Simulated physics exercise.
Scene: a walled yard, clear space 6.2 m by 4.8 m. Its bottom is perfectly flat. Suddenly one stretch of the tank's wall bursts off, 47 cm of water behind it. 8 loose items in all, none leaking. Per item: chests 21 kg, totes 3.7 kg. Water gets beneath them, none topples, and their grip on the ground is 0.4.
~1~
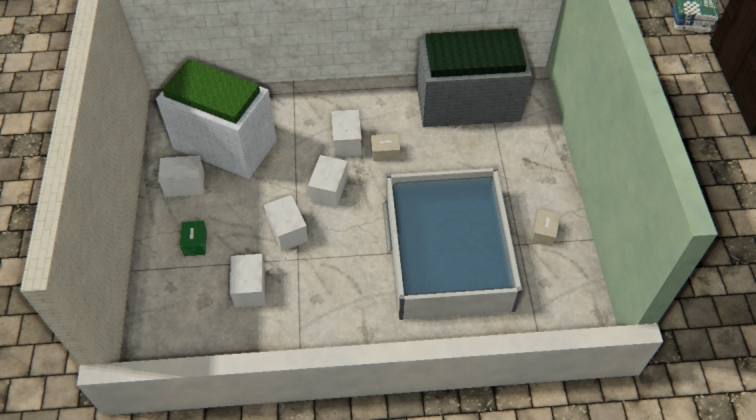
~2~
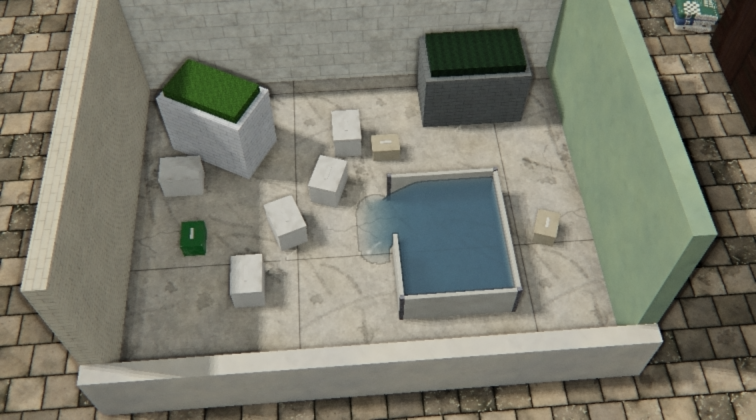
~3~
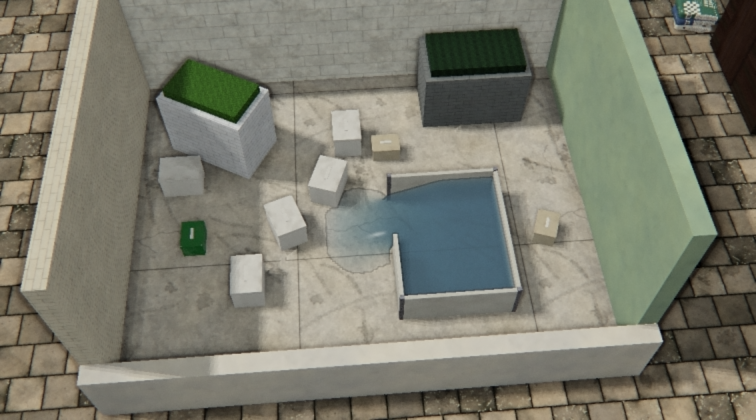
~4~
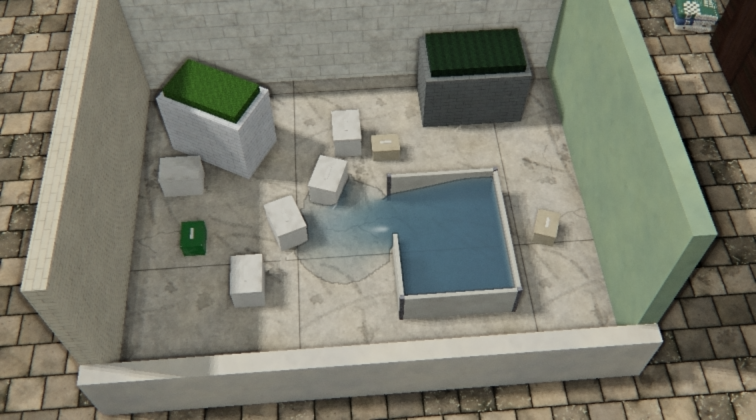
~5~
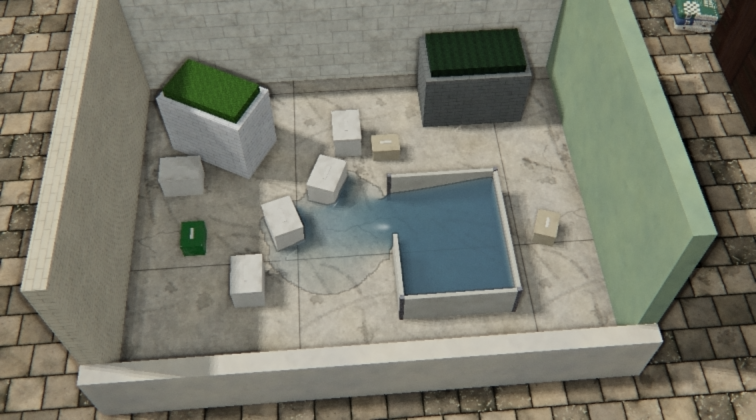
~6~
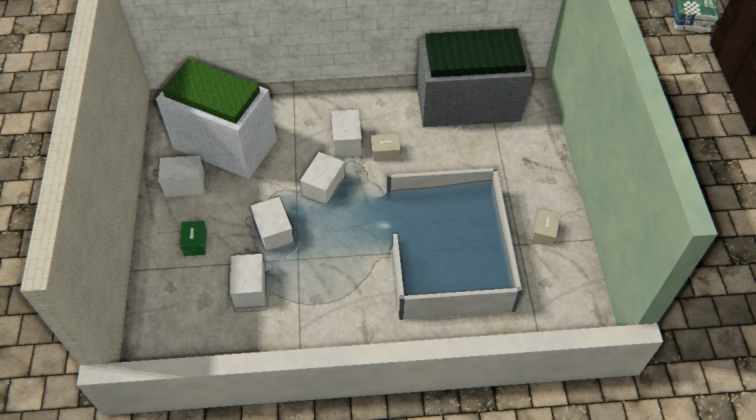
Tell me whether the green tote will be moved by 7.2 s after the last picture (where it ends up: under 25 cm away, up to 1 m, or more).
By the end, the green tote is taken a long way.
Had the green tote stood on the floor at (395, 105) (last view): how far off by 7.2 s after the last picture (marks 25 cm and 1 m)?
Short answer: It hardly moves.
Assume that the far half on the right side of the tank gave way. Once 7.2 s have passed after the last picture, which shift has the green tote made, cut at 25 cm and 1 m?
Result: Green tote essentially stationary.
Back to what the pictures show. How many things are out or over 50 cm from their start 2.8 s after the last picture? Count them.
I make it 5.
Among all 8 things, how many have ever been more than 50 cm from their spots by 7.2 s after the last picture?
By my tally, 5.
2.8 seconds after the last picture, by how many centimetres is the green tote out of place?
Around 100 cm from the start by that time.
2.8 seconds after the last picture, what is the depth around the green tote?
Roughly 11 cm at that moment.
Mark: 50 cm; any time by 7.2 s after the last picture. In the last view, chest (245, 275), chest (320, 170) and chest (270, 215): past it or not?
First one went too far, second one went too far, third one went too far.
Then, 0.9 s after the last picture the green tote is near (167, 237), 0.3 m from its start, aground; 0 afloat.
Then, 2.8 s after the last picture the green tote is near (145, 285), 0.9 m from its start, afloat; 2 afloat.
Then, 4.8 s after the last picture the green tote is near (145, 333), 1.5 m from its start, afloat; 2 afloat.
Then, 7.2 s after the last picture the green tote is near (222, 334), 1.6 m from its start, afloat; 1 afloat.
